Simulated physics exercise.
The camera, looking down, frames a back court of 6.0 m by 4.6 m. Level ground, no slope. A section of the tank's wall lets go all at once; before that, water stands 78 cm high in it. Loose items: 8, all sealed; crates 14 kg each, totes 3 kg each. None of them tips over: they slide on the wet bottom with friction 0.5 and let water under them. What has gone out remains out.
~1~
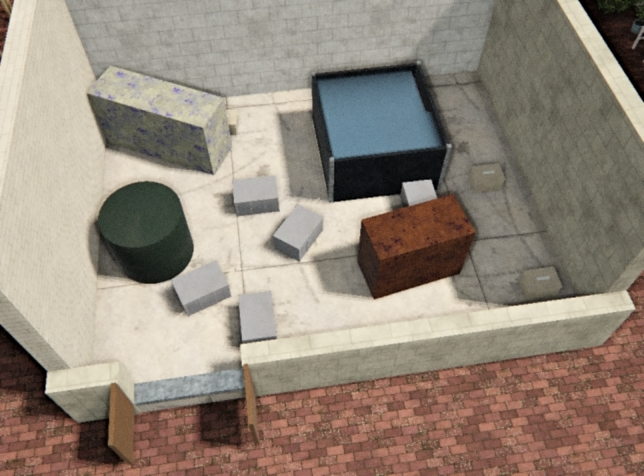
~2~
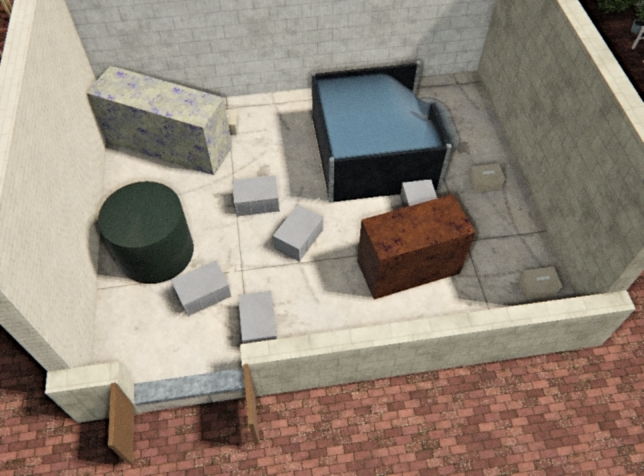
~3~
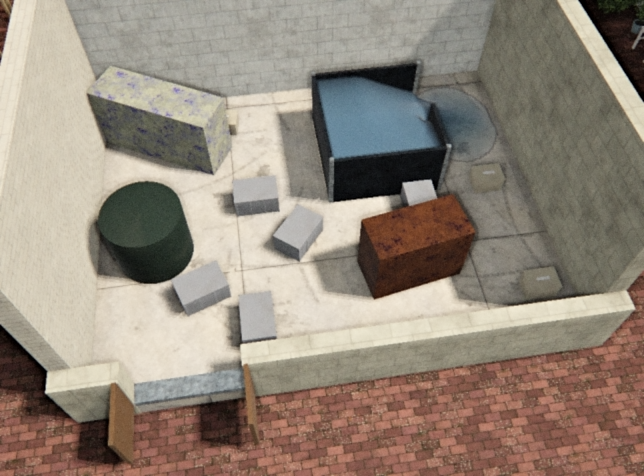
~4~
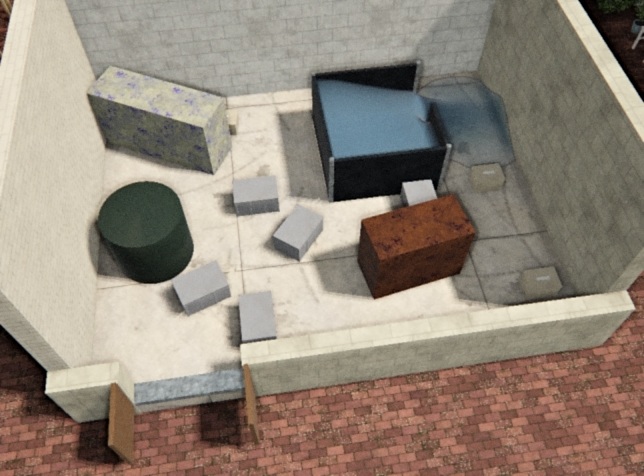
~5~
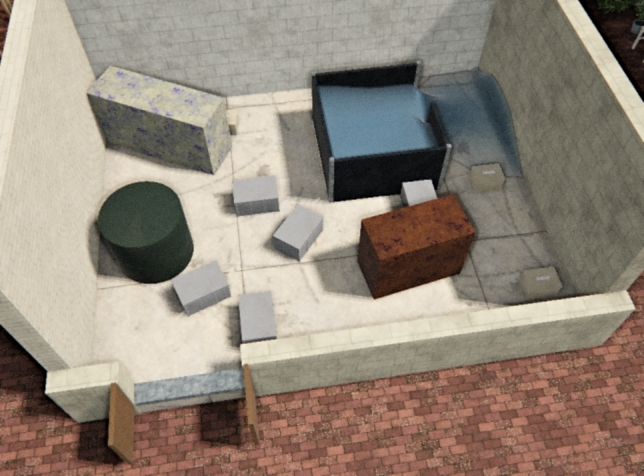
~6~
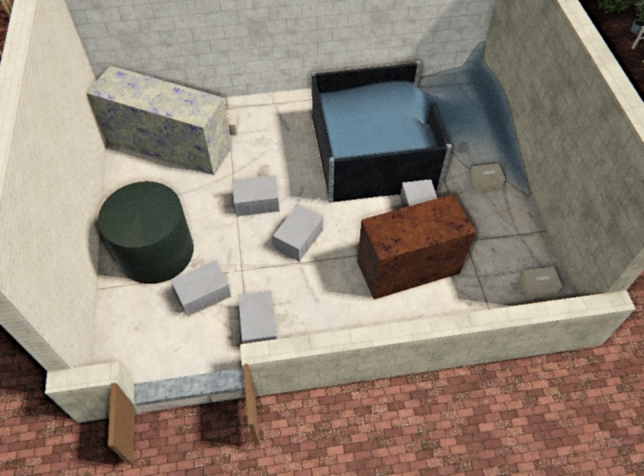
Blue water pours through the tank's right side, spreads across the floor and reaches the right wall.
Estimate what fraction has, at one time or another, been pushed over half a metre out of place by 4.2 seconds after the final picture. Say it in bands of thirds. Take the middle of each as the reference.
Expect the moved ones to number a third to two thirds.
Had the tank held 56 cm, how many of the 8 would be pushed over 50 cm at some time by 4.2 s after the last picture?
You'd get 3 in that case.
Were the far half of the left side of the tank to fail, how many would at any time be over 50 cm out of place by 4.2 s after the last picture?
Result: 5.
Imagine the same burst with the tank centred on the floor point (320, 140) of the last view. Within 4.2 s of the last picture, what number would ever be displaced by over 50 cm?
In that case 4 of them.
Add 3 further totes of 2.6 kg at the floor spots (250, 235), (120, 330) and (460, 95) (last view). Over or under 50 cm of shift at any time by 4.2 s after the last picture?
Respectively: Doesn't reach it; doesn't reach it; tops it.
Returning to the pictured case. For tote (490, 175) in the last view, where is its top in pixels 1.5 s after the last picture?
Roughly at (448, 204).
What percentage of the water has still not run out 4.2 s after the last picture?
I'd say some 100 percent hasn't gone yet.
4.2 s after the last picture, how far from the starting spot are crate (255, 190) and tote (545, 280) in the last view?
0 cm and 120 cm.
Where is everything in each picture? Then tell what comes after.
A crate at (200, 282), on the bottom; a crate at (255, 189), on the bottom; 2.4 m2 under water; 0 of 8 have shifted, in the first picture.
A crate at (200, 282), on the bottom; a crate at (255, 189) rests on the ground; water covers 3.0 m2; 0 of 8 have shifted, in the second picture.
A crate at (200, 282), on the bottom; a crate at (255, 189), on the bottom; 3.9 m2 under water; 0 of 8 have shifted, in the third picture.
A crate at (200, 282) rests on the ground; a crate at (255, 189) rests on the ground; water covers 4.6 m2; 0 of 8 have shifted, in the fourth picture.
A crate at (200, 282) rests on the ground; a crate at (255, 189) rests on the ground; 4.8 m2 under water; 0 of 8 have shifted, in the fifth picture.
A crate at (200, 282), on the bottom; a crate at (255, 189), on the bottom; water covers 4.9 m2; 0 of 8 have shifted, in the sixth picture.
Then, 0.4 s after the last picture 0 of 8 are over 50 cm from their spots; 0 afloat.
Then, 1.5 s after the last picture 1 of 8 are over 50 cm from their spots; 2 afloat.
Then, 2.8 s after the last picture 2 of 8 are over 50 cm from their spots; 3 afloat.
Then, 4.2 s after the last picture 3 of 8 are over 50 cm from their spots, and 4 have been at some point; 3 afloat.
